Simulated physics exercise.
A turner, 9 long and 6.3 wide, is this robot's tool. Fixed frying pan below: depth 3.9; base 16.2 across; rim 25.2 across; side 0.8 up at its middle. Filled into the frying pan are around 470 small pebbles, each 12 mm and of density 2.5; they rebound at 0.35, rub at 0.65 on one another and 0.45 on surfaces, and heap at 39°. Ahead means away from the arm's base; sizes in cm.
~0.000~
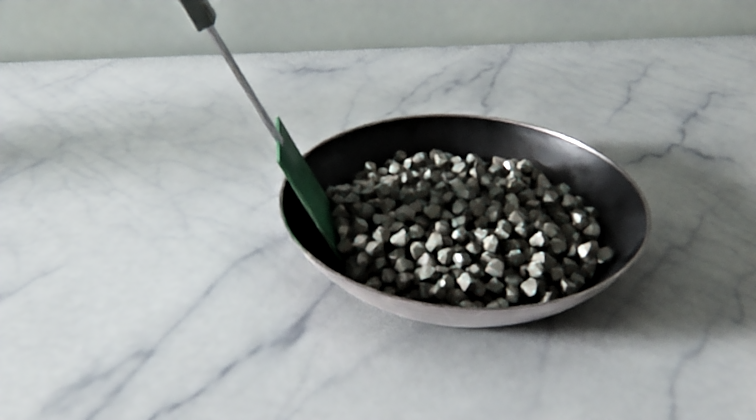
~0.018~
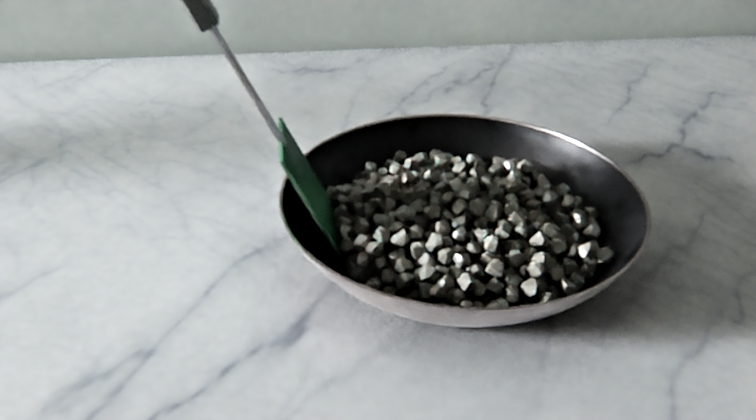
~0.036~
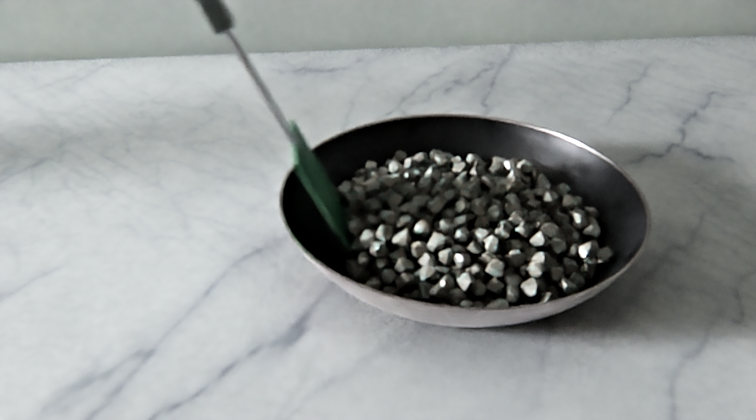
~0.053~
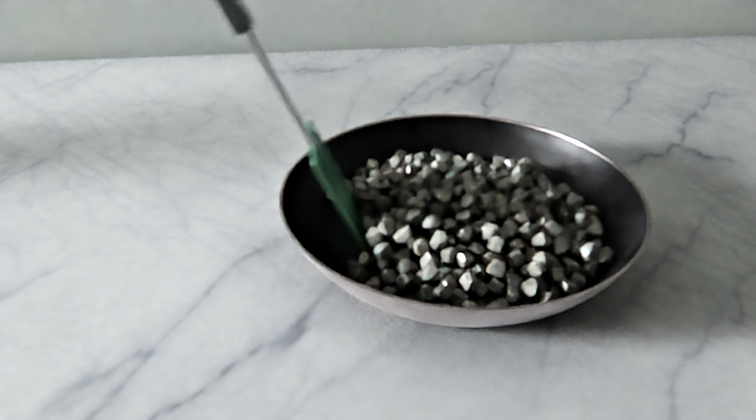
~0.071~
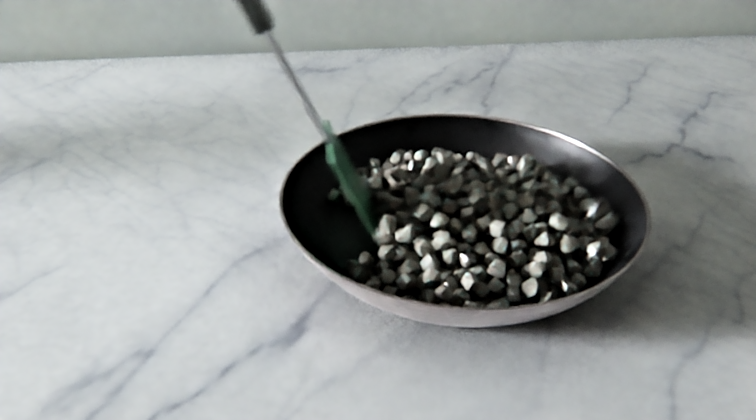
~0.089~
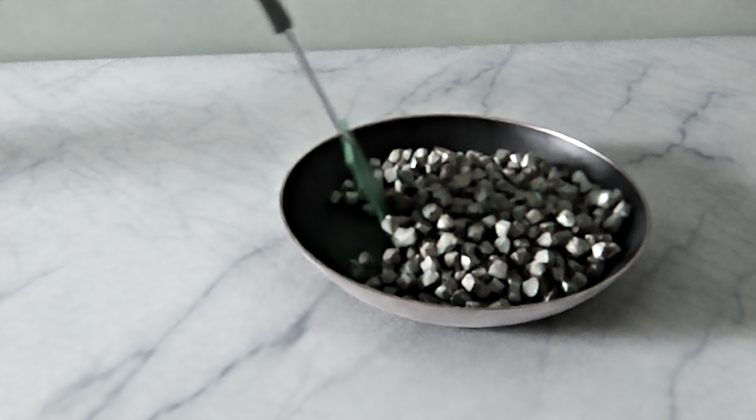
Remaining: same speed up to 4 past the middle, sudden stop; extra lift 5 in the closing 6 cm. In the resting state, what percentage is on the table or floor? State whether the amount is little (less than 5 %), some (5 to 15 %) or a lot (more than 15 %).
The amount is little, less than 5 %.
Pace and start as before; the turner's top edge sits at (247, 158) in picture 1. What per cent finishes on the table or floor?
Roughly 5 percent ends on the table or floor.
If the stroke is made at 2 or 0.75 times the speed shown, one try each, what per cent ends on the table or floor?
Near 15 and near 0 percent respectively.
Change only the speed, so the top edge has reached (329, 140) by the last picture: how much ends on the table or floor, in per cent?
That share would be some 0 percent.
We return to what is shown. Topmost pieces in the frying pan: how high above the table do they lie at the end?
Height at the end: Around 6.0 cm.
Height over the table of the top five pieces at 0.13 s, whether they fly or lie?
Roughly 5 cm above the table.
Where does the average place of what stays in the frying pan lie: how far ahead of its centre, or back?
I'd say close to 3.5 cm toward the front.
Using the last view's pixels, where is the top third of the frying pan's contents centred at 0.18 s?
At about (536, 193).
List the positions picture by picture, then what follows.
The first picture shows turner top edge at (278, 138), sloping 65°; upper third of the load around (461, 211), from x 330 to 605, top at y 155; 470 in the frying pan.
The second picture shows turner top edge at (280, 138), sloping 65°; upper third of the load around (461, 210), from x 330 to 605, top at y 155.
The third picture shows turner top edge at (293, 141), sloping 65°; upper third of the load around (459, 209), from x 330 to 605, top at y 155.
The fourth picture shows turner top edge at (311, 141), sloping 65°; upper third of the load around (459, 205), from x 335 to 605, top at y 155.
The fifth picture shows turner top edge at (329, 140), sloping 65°; upper third of the load around (470, 203), from x 335 to 610, top at y 155.
The sixth picture shows turner top edge at (346, 140), sloping 65°; upper third of the load around (484, 199), from x 335 to 625, top at y 155; 470 in the frying pan.
By 0.13 s, sloping 65°, highest piece 5 above the table; 470 in the frying pan.
By 0.18 s, sloping 65°, highest piece 6 above the table; 469 in the frying pan, 1 on the blade or in flight.
By 0.40 s, sloping 65°, highest piece 6 above the table; 461 in the frying pan, 7 on the table or floor, 2 on the blade or in flight.
By 1.45 s, sloping 65°, highest piece 6 above the table; 461 in the frying pan, 9 on the table or floor.
Final count, 461 in the frying pan, 9 on the table or floor. That is 2 % on the table or floor.
